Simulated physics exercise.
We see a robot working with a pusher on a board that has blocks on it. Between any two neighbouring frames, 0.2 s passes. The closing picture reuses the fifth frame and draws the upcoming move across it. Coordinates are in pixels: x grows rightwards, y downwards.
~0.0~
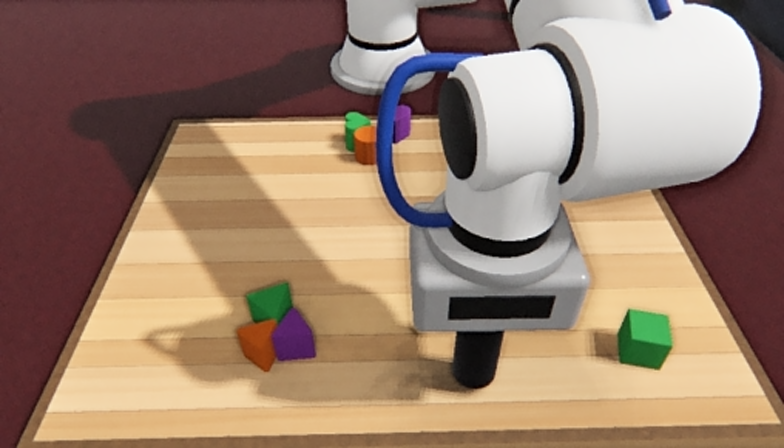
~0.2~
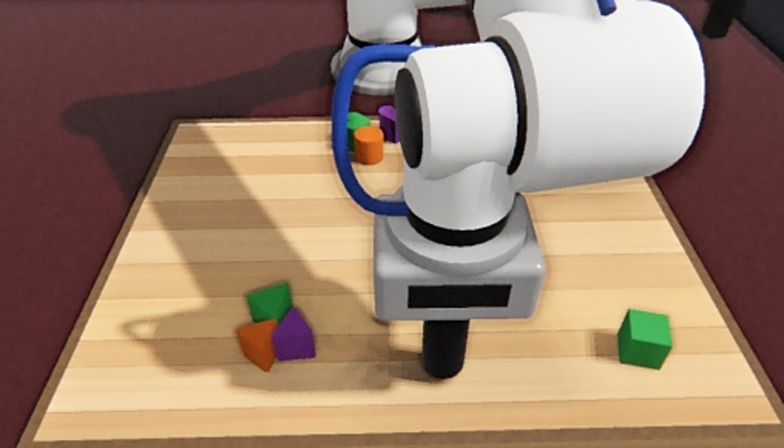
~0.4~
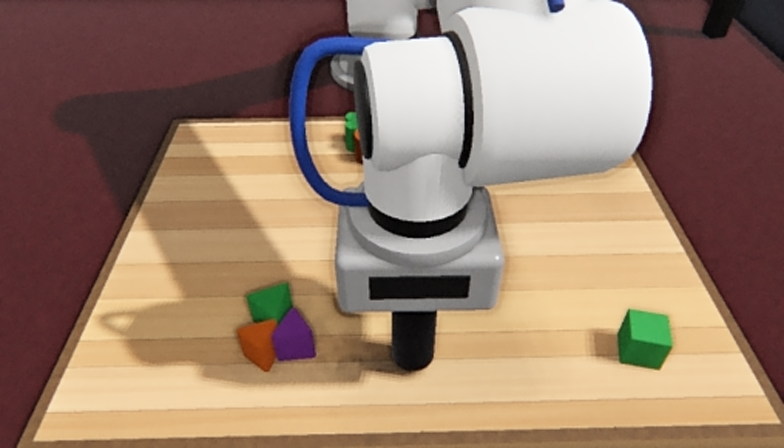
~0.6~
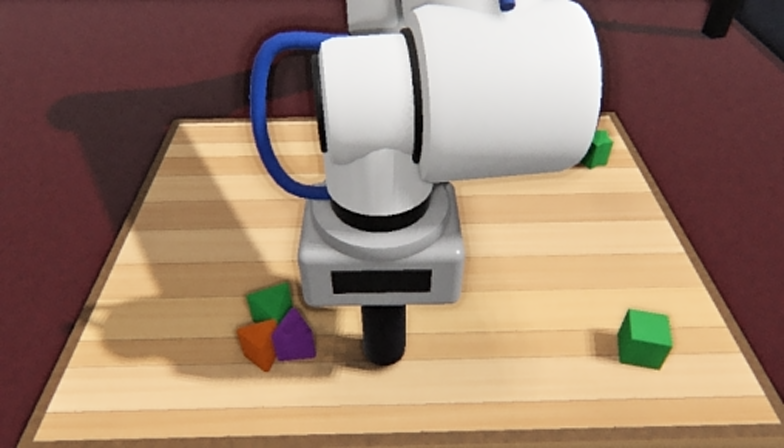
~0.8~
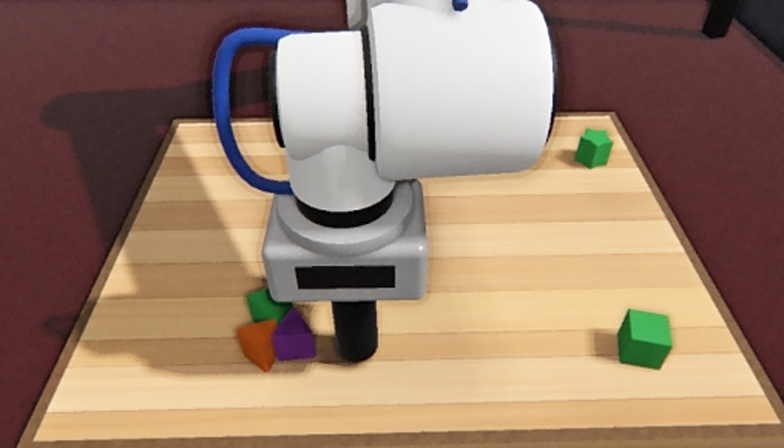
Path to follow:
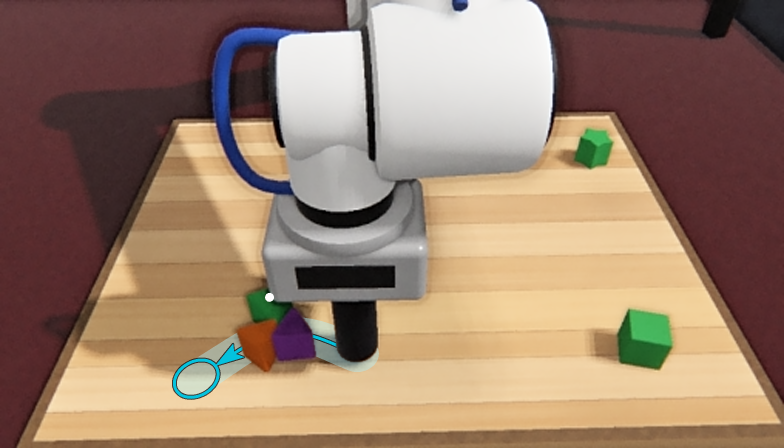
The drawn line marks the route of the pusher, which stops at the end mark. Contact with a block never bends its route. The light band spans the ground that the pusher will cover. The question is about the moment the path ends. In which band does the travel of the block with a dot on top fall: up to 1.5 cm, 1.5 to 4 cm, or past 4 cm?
It travels between 1.5 and 4 cm.
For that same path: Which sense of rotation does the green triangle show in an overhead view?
It twists with the clock when seen from above.
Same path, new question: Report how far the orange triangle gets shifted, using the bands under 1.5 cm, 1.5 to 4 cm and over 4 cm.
It gets moved over 4 cm.
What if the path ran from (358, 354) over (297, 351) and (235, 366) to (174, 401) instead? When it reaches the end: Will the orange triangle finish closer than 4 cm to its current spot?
I'd say no.
Path on the board, from (358, 354) via (306, 335) and (250, 344), ending at (196, 378); the dot is on the green triangle.
The first path, step by step. One third of the way, pusher (304, 326); orange triangle (242, 333); purple triangle (273, 329).
Two thirds of the way, pusher (246, 336); orange triangle (206, 348), turned 35° anticlockwise; green triangle (236, 293), turned 45° clockwise; purple triangle (234, 349), turned 45° anticlockwise.
At the end, pusher (193, 369); orange triangle (163, 383), turned 80° anticlockwise; green triangle (236, 293), turned 45° clockwise; purple triangle (215, 370), turned 95° anticlockwise.
